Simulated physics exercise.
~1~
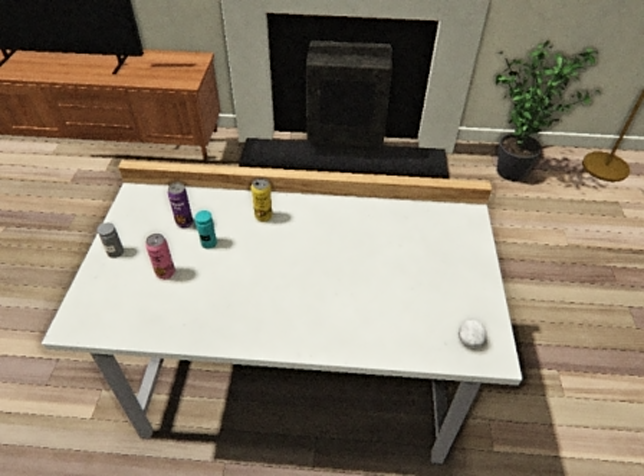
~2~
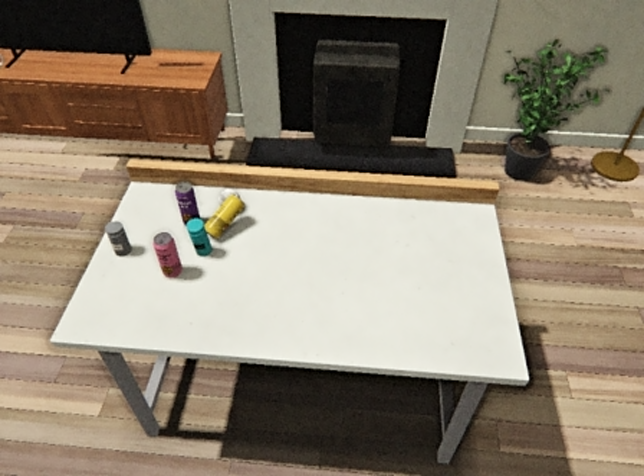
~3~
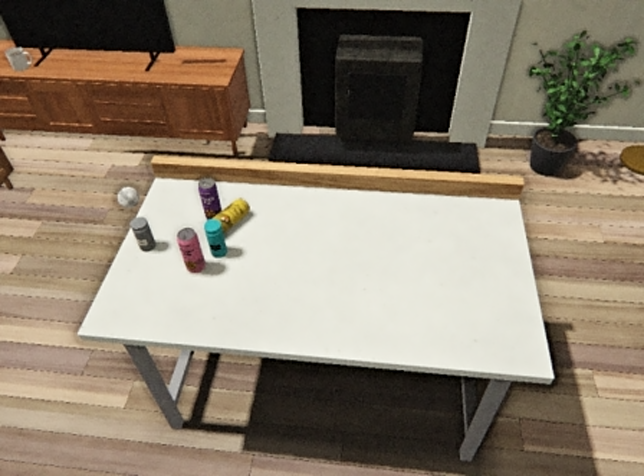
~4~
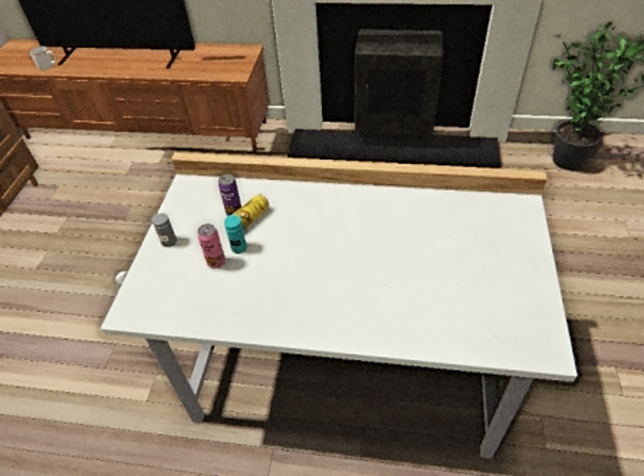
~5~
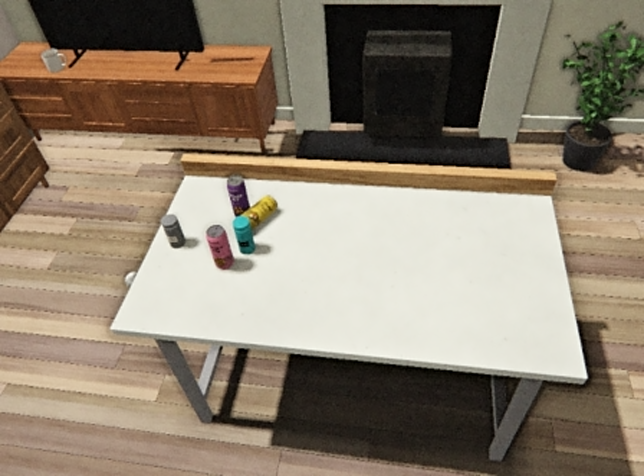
To begin with, a white ball is at the near right of a white table, while four colourful containers and a small grey one stand upright toward the left, in front of a wooden rail along the far edge. The ball travels left and away across the table to the yellow can near the rail, and the can tips onto its side. The turquoise container shifts slightly but stays upright. The ball continues left past the table's edge and drops beside it, as the view pans slightly left. Finally, the ball sits partly hidden beyond the left edge, the yellow can lies toppled, and the purple, pink and grey containers still stand in place.
